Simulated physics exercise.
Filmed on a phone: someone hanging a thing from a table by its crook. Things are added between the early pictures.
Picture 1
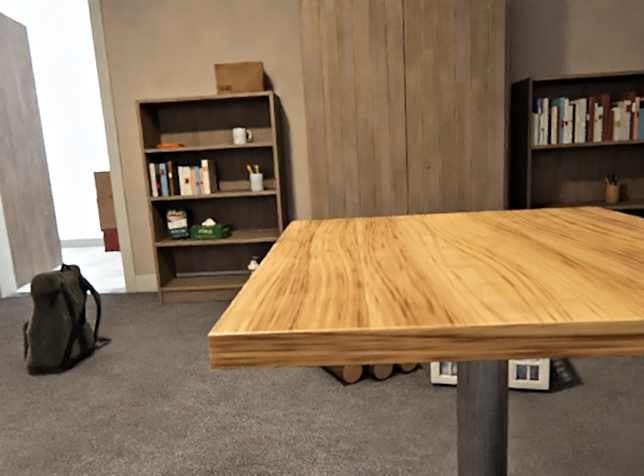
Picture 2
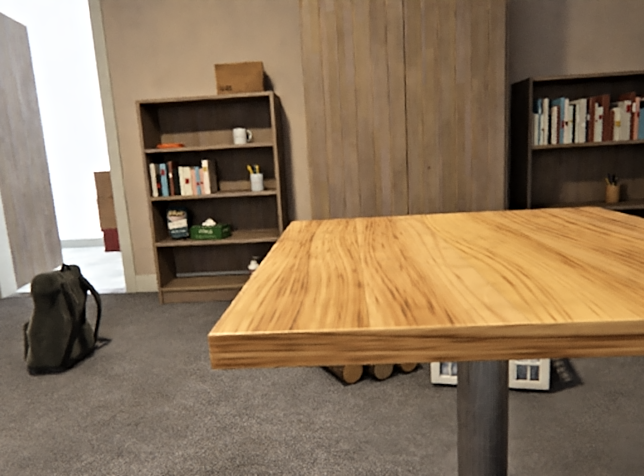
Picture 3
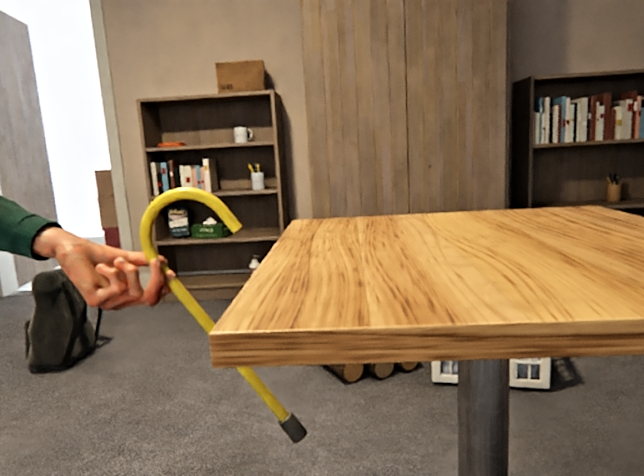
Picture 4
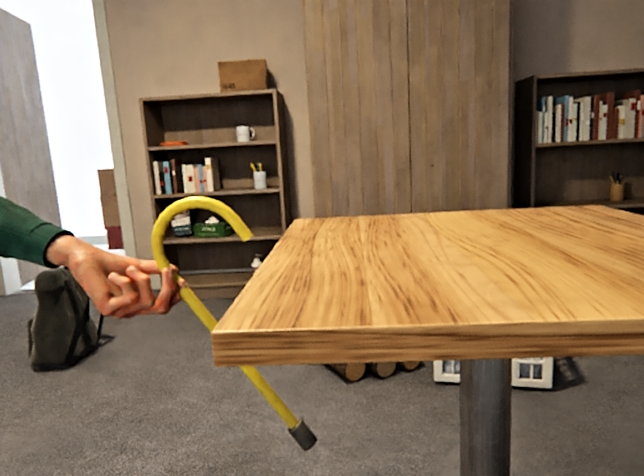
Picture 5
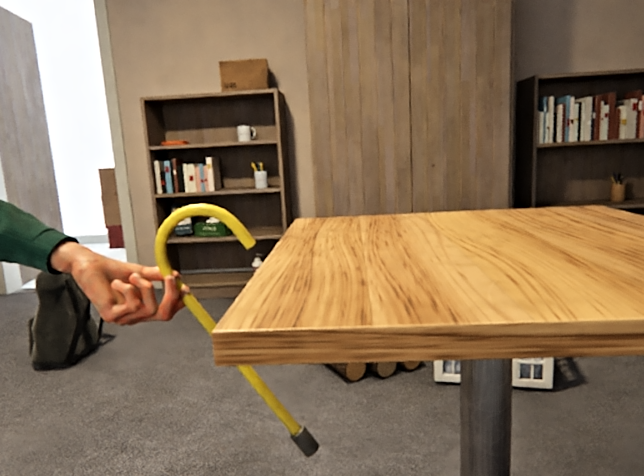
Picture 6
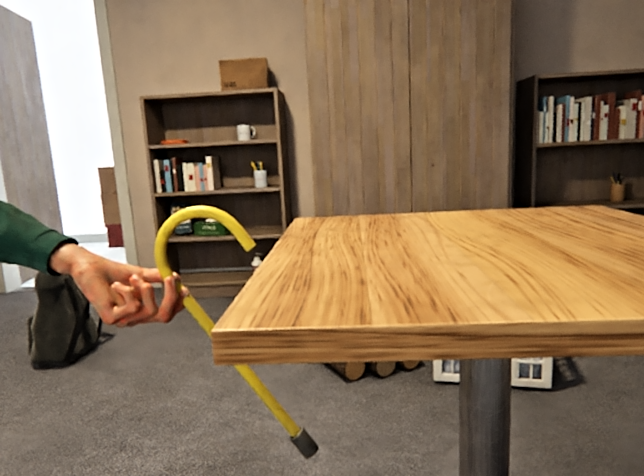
In this clip, a wooden table stands alone in a room with bookshelves, then a hand in a green sleeve appears at left holding a yellow cane by the table's corner, shifts it slightly right, and keeps it nearly still.
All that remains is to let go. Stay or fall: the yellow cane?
Here the yellow cane drops past the edge.
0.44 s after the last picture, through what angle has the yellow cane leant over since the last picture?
About 25°.
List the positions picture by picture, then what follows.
Table (483, 254), in the first picture.
Table (483, 254), in the second picture.
Still on the way; yellow cane (247, 311); table (484, 253), in the third picture.
Still on the way; yellow cane (258, 319); table (486, 252), in the fourth picture.
Still on the way; yellow cane (260, 326); table (487, 252), in the fifth picture.
In place, still held; yellow cane (260, 327); table (486, 252), in the sixth picture.
Then, 0.30 s later than the last frame, yellow cane dropping.
When it is over, the yellow cane falls to the floor.
